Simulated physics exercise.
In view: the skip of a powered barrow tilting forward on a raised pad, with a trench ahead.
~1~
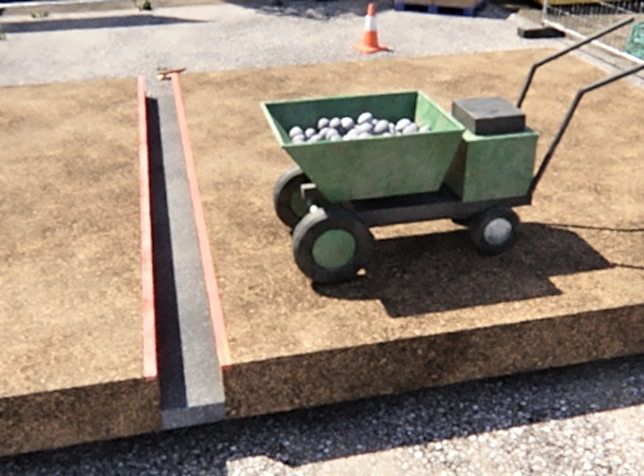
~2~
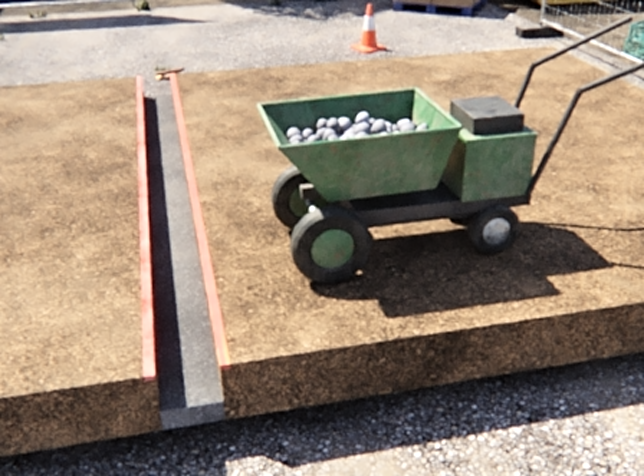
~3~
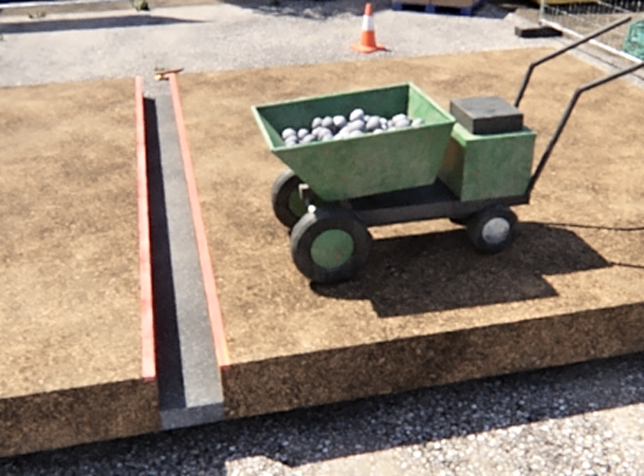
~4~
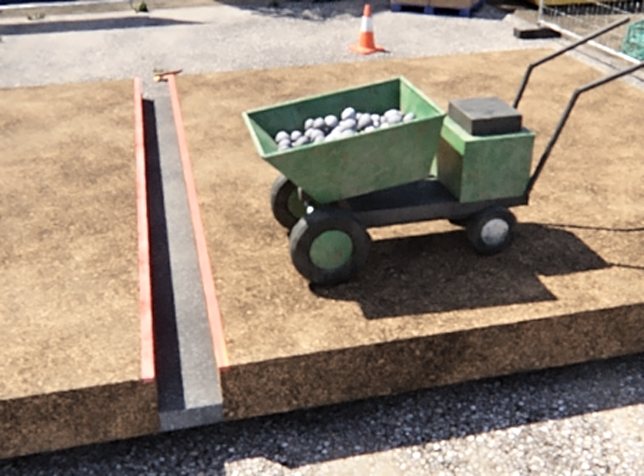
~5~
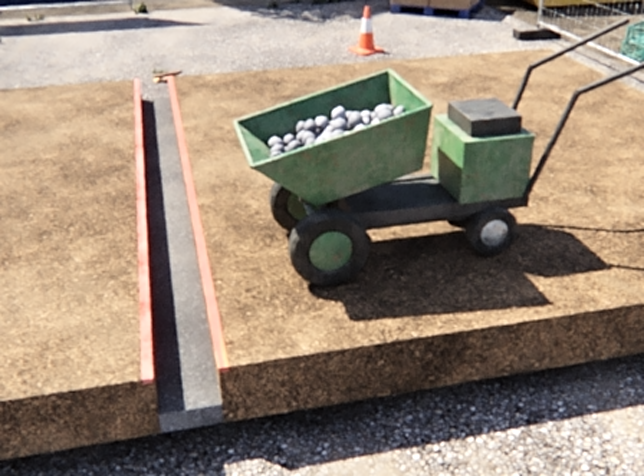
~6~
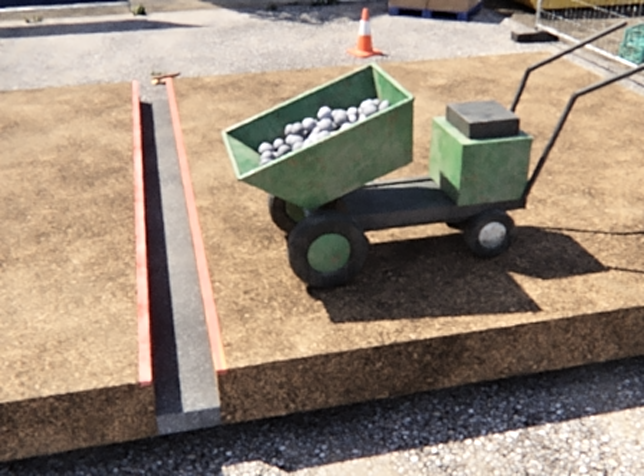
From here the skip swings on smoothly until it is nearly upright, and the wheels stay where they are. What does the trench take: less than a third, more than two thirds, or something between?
Between the edges lies over two thirds of the load.
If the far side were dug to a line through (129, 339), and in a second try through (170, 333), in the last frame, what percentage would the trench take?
The first gives 90 %, the second 50 %.
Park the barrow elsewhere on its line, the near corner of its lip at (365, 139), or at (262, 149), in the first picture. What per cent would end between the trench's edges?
First some 20, then 80 per cent.
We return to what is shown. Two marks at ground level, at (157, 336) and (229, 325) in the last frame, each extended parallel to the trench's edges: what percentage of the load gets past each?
In turn 10 and 90 in a hundred.
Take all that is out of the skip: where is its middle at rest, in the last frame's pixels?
Near (174, 295).
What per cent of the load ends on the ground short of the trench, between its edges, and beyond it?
Short: 0 %, between: 85 %, beyond: 5 %.
Soon, skip tipped steeply; all in the skip.
A while on, skip tipped right over; about two thirds in the skip; about a quarter in or heaped over the trench; a stray few beyond it.
Towards the end, skip tipped right over; a small part in the skip; a stray few short of the trench; most in or heaped over the trench; a stray few beyond it.
Finally, skip tipped right over; a small part in the skip; most in or heaped over the trench; a stray few beyond it.
